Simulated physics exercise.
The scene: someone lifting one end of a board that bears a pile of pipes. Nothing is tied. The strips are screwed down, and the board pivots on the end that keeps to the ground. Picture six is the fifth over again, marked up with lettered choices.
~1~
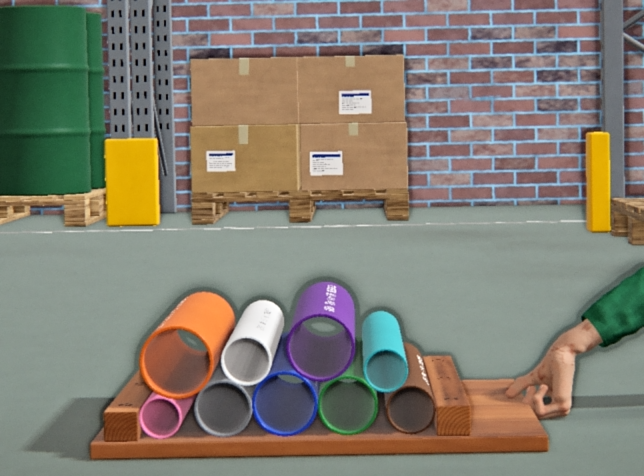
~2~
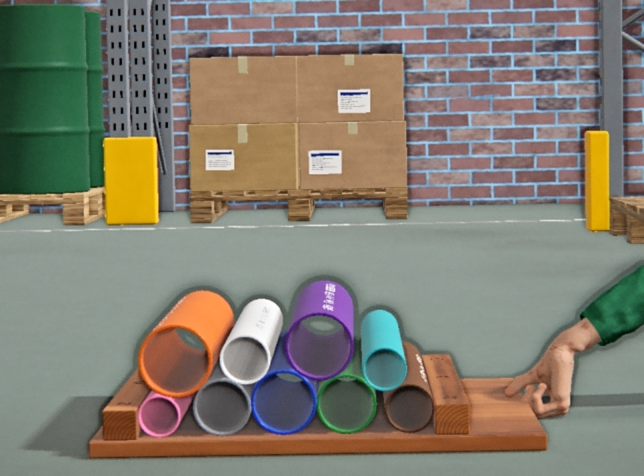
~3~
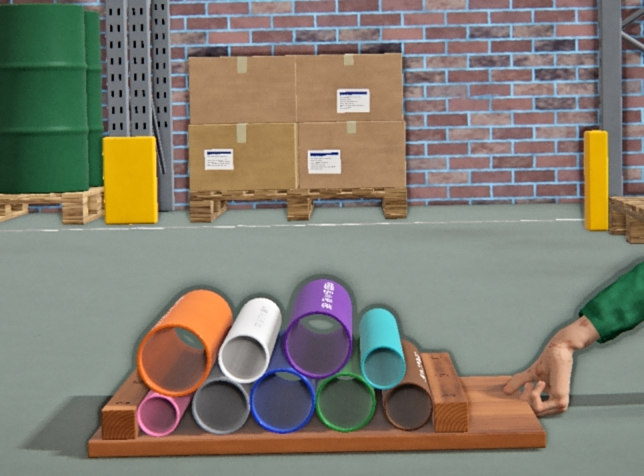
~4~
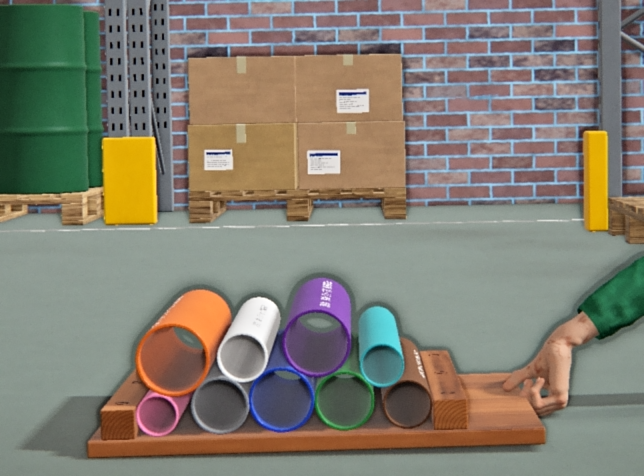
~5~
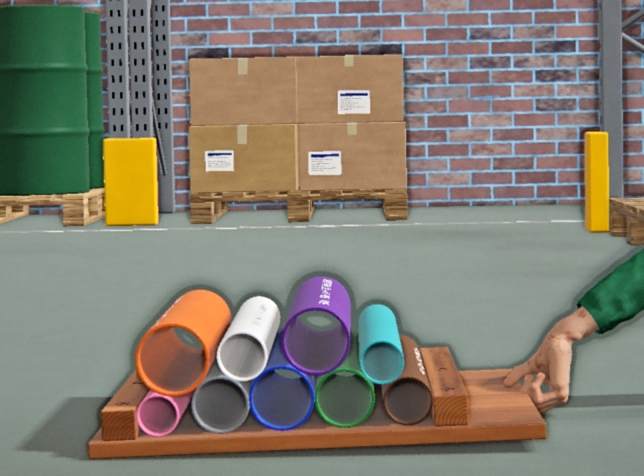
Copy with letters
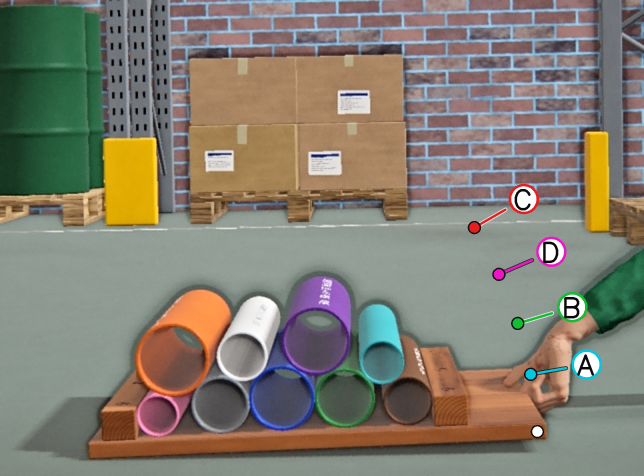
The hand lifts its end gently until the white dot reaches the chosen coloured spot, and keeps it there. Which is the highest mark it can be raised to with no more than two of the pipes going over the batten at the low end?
The highest mark that will do is C.
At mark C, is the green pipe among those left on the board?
Yes.
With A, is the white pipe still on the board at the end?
The white pipe: Yes.
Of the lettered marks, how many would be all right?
Four of the four.
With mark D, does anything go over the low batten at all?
Yes.
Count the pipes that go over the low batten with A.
At A the number is one.
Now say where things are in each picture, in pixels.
In the first picture, purple pipe (320, 348); white pipe (246, 360); turquoise pipe (386, 370).
In the second picture, turquoise pipe (384, 369); board (320, 401).
In the third picture, board (319, 400); brown pipe (408, 406); green pipe (345, 403).
In the fourth picture, board (318, 398); grey pipe (220, 406).
In the fifth picture, board (319, 396); grey pipe (220, 405).
On the copy, A at (531, 375); B at (518, 323); C at (474, 227); D at (499, 274); the white dot at (537, 432).
On C. First, board at 17°.
Then, board at 29°.
Finally, board at 29°, two over the low batten (orange, white).
By contrast, A one over the low batten (orange); B one over the low batten (orange); D one over the low batten (orange).
